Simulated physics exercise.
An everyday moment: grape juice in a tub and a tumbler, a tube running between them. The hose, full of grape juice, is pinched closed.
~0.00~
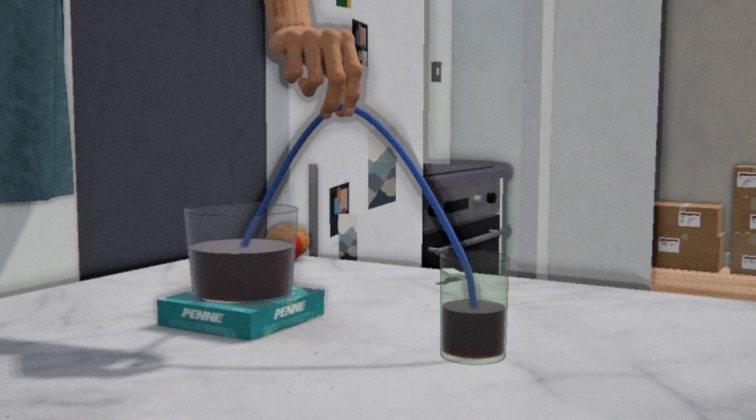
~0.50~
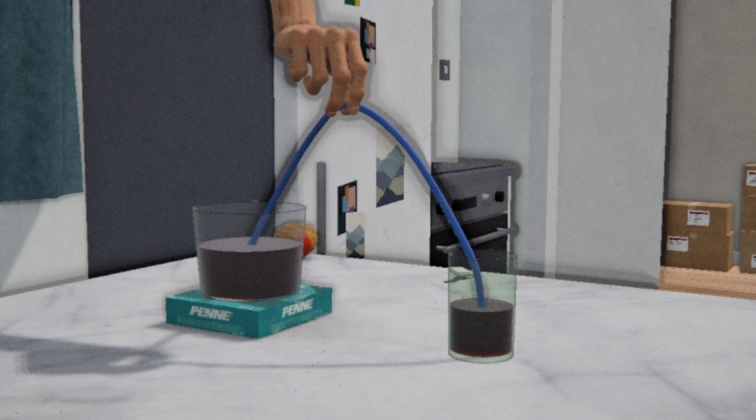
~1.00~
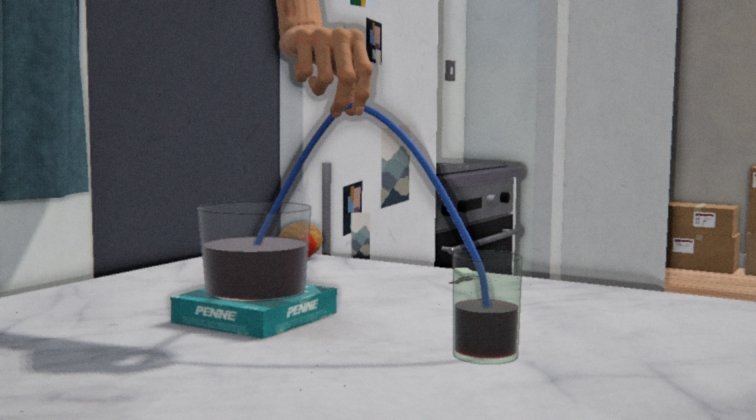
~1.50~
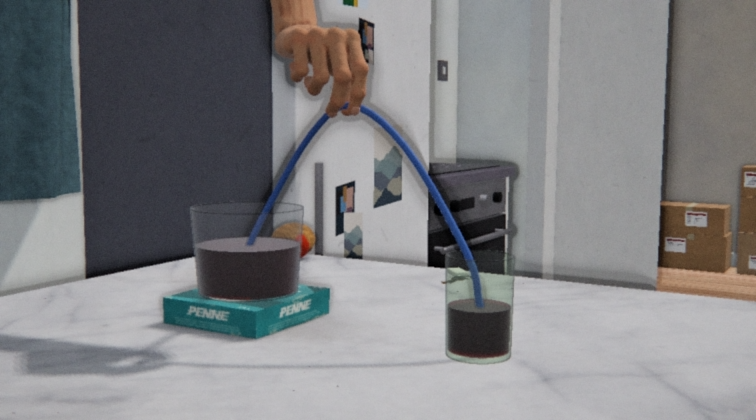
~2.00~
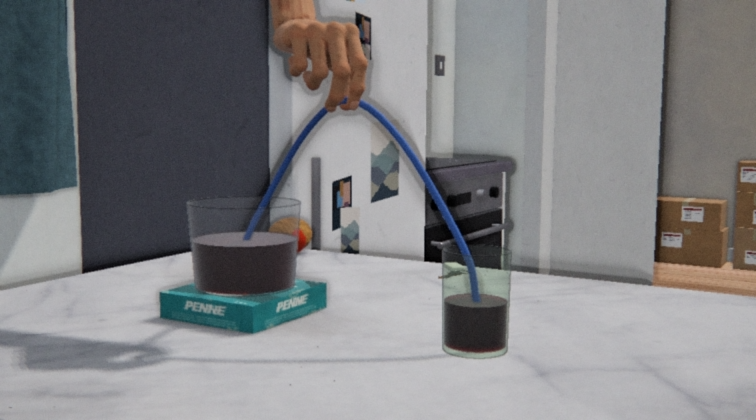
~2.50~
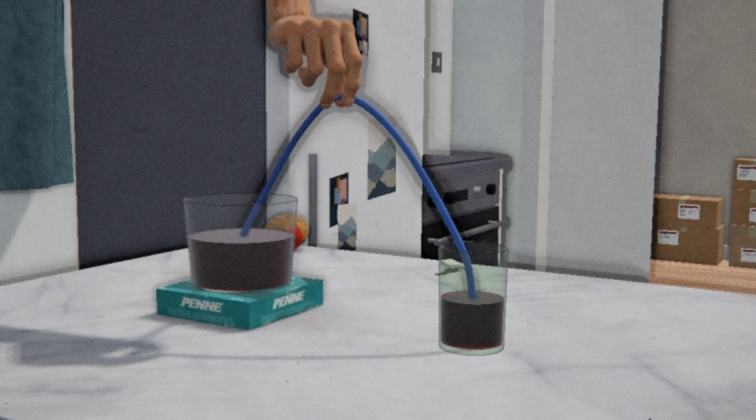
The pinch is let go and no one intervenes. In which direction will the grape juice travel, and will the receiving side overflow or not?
It flows - rightward, one that fills - no overflow.
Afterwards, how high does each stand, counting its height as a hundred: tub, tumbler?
45 % and 75 %.
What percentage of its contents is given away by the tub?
Worked out: 15 percent.
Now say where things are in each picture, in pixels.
In the first frame, nothing flows; tub (242, 250) about half full, up on the packet; tumbler (474, 303) about half full, on the top itself.
In the second frame, fingers on the hose; tub about half full, surface at (250, 244); tumbler about half full, surface at (482, 305).
In the third frame, still shut; tub (255, 248) about half full; tumbler (487, 303) about half full.
In the fourth frame, the hose is pinched; tub about half full, surface at (248, 245); tumbler about half full, surface at (479, 306).
In the fifth frame, nothing flows; tub (245, 243) about half full, up on the packet; tumbler (476, 297) about half full, on the top itself.
In the sixth frame, fingers on the hose; tub about half full, surface at (241, 236); tumbler about half full, surface at (473, 298).
By 8.0 s, the tub is about half full; the tumbler is about half full.
By 20.0 s, the tub is about half full; the tumbler is about two thirds full.
By 45.0 s, the tub is about half full; the tumbler is about three quarters full; the two surfaces are level.
